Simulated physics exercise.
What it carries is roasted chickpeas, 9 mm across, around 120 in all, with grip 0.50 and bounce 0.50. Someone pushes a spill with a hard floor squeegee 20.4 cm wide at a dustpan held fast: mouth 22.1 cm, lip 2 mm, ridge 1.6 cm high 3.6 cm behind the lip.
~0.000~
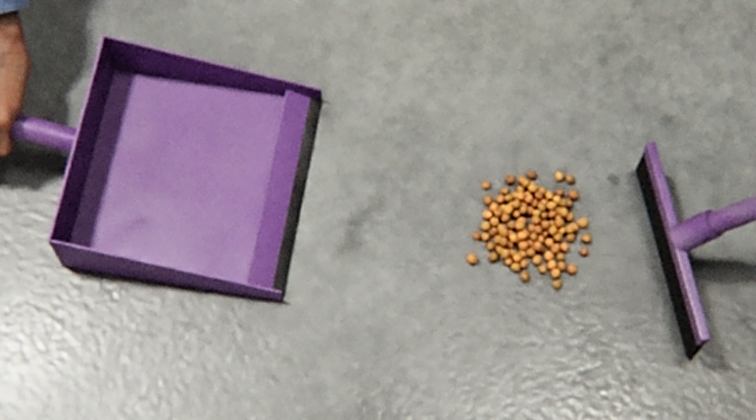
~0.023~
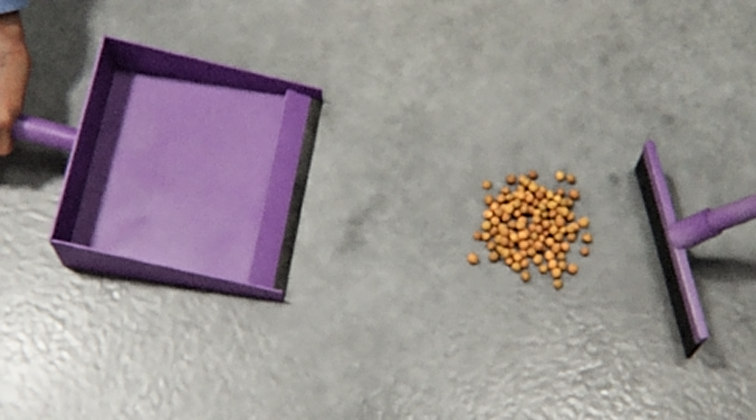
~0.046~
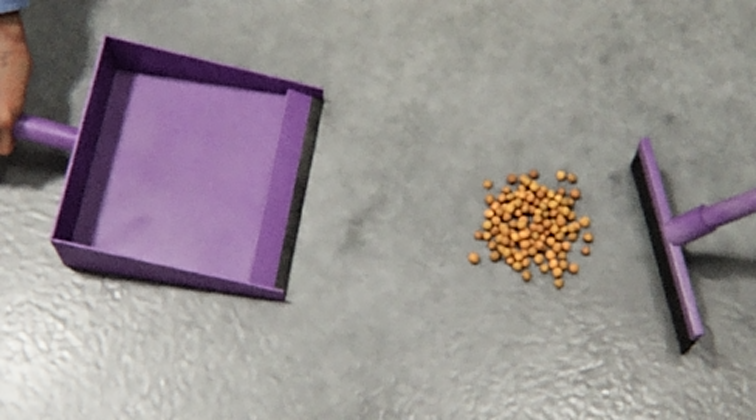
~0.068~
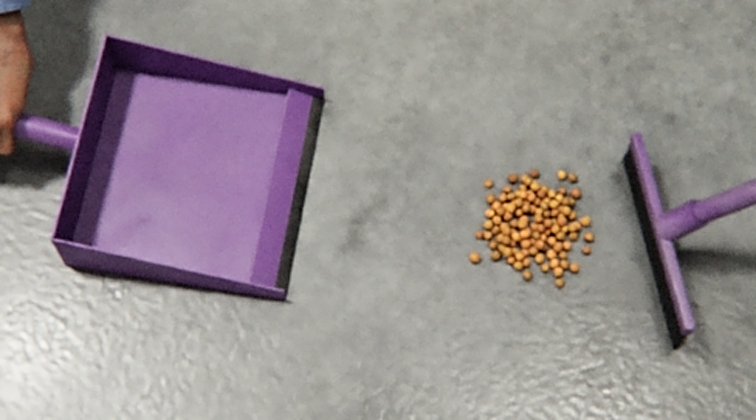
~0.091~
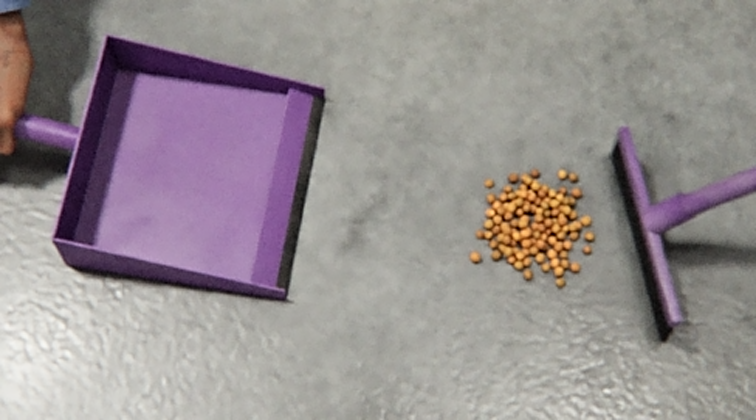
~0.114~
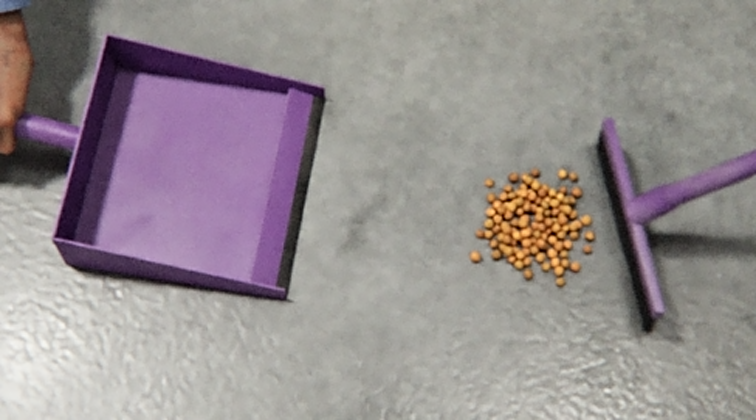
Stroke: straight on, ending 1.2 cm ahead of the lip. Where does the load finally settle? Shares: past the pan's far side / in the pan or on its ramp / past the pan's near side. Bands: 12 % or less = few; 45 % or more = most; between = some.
Shares - past the pan's far side: Few; in the pan or on its ramp: Few; past the pan's near side: Few.
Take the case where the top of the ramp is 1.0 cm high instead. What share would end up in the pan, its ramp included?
5 %.
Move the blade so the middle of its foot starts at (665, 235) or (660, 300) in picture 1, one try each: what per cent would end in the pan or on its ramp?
Around 0 percent, then around 5 percent.
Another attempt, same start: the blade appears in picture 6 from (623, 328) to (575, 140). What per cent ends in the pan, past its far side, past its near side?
Final per cent - pan 40, far 0, near 15.
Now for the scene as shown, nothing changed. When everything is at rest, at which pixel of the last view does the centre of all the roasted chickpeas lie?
About (338, 201).
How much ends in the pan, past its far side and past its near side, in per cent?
Far side 5, pan 5, near side 5.
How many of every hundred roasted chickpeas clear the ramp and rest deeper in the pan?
Estimate: Close to 0 per cent of the total.
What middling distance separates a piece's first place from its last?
It comes to some 18 cm.
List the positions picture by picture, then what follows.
In the first frame, blade from (702, 339) to (649, 151), moved 0.0 cm, 0 of the pieces shifted so far; middle of the pieces at (533, 229); pan at (176, 178).
In the second frame, blade from (701, 338) to (648, 150), moved 0.2 cm, 0 of the pieces shifted so far; middle of the pieces at (534, 228).
In the third frame, blade from (696, 334) to (644, 146), moved 0.8 cm, 0 of the pieces shifted so far; middle of the pieces at (535, 228).
In the fourth frame, blade from (687, 329) to (635, 142), moved 1.8 cm, 0 of the pieces shifted so far; middle of the pieces at (536, 227).
In the fifth frame, blade from (674, 321) to (623, 135), moved 3.2 cm, 0 of the pieces shifted so far; middle of the pieces at (536, 227).
In the sixth frame, blade from (657, 312) to (607, 126), moved 4.9 cm, 0 of the pieces shifted so far; middle of the pieces at (537, 227); pan at (180, 176). The blade's pace is about 0.77 m/s, heading 20 degrees away from the viewer's side.
After 0.30 s, middle of the blade 18 cm from the lip; 0 % over the lip, far side 0 %, near side 0 %.
After 0.43 s, middle of the blade 9 cm from the lip; 0 % over the lip, far side 5 %, near side 0 %.
After 0.69 s, middle of the blade 5 cm from the lip; 5 % over the lip, far side 5 %, near side 5 %.
By 1.0 s all is still; far side 5 %, pan 5 %, near side 5 %, in front of the lip or behind the blade 90 %.
